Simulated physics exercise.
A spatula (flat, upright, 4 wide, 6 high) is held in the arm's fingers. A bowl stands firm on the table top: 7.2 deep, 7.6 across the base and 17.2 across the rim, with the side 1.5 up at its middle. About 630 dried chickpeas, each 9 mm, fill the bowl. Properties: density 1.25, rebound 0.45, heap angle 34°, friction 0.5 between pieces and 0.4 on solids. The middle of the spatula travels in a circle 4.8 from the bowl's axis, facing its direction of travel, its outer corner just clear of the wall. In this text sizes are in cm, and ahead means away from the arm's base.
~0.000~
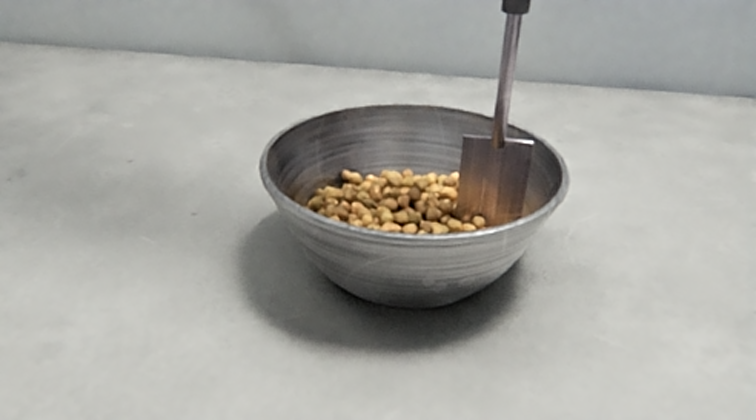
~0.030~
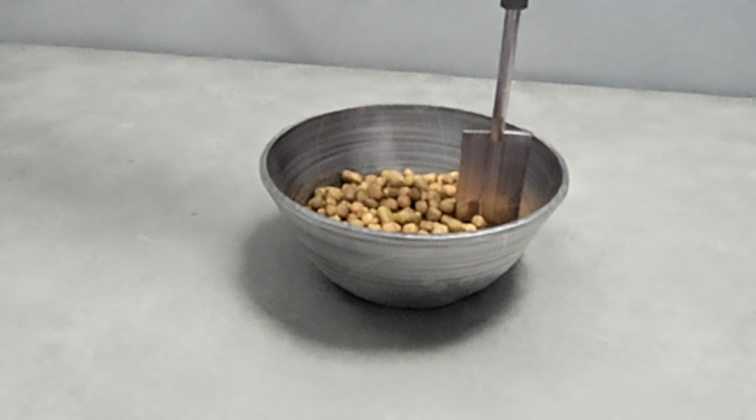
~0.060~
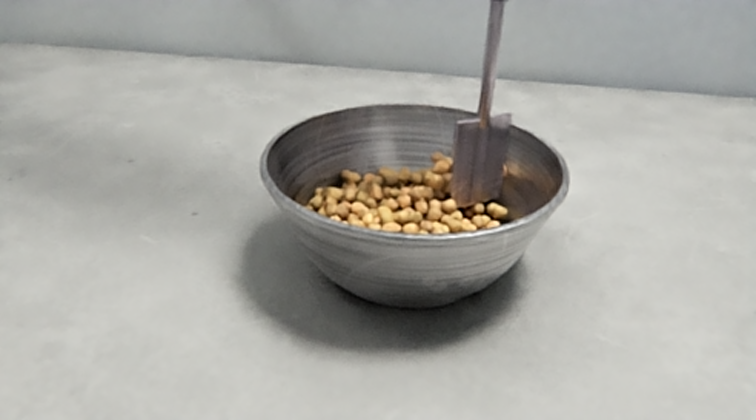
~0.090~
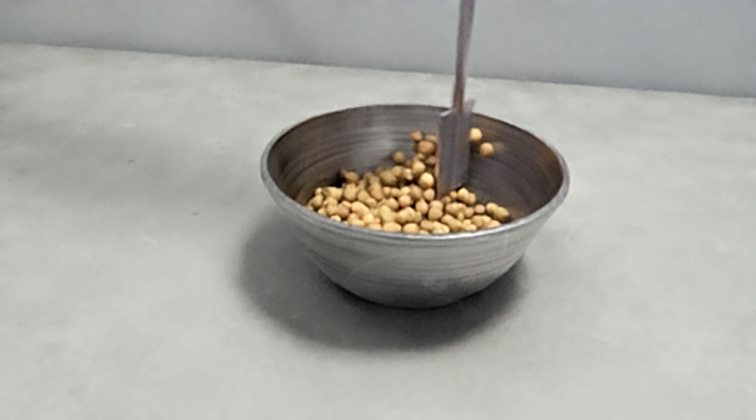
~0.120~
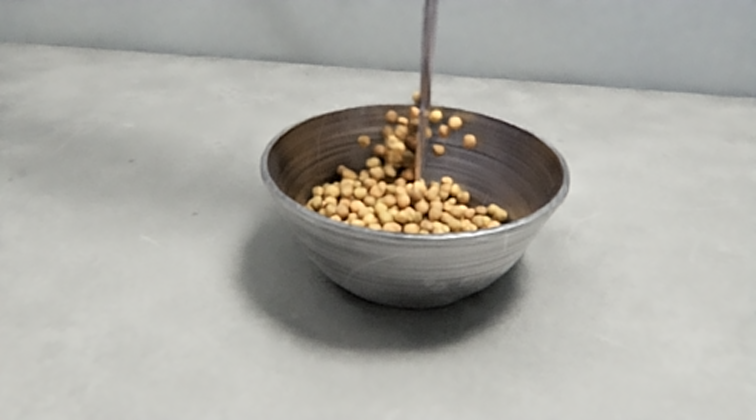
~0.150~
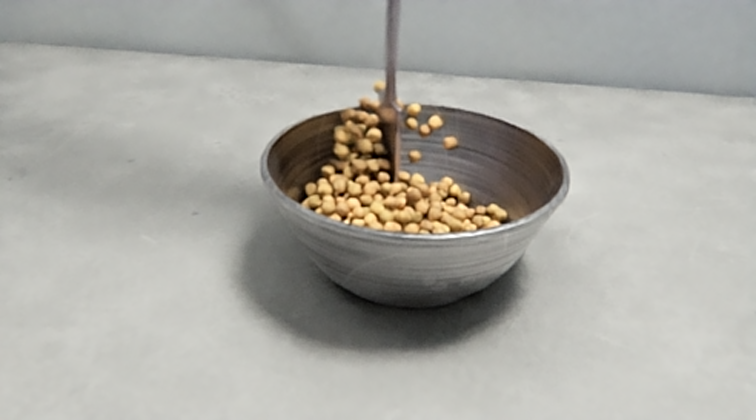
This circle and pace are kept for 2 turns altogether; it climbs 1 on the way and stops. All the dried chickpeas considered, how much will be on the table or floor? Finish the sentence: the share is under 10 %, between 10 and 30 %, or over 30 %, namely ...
The share is between 10 and 30 %.
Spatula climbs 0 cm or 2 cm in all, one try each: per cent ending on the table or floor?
Roughly 25 and 10 per cent.
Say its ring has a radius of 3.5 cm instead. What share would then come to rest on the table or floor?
That would make it around 15 percent.
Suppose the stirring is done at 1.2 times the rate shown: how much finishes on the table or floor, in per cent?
Roughly 15 per cent.
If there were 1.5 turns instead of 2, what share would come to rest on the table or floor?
15 %.
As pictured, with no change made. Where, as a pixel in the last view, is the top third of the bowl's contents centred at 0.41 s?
Around pixel (479, 214).
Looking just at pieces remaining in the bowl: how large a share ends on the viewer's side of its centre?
About 50 %.
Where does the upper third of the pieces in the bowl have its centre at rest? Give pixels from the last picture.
The centre sits around (416, 218) in the last picture.
By 0.41 s, 351° round, highest piece 10 above the table; 572 in the bowl, 28 on the table or floor, 31 in flight or on the tool.
By 0.67 s, 225° round, highest piece 8 above the table; 545 in the bowl, 82 on the table or floor, 4 in flight or on the tool.
By 1.00 s, 0° round, highest piece 5 above the table; 540 in the bowl, 91 on the table or floor.
By 1.70 s, 0° round, highest piece 5 above the table; 540 in the bowl, 91 on the table or floor.
Final count, 540 in the bowl, 91 on the table or floor. That is 14 % on the table or floor.
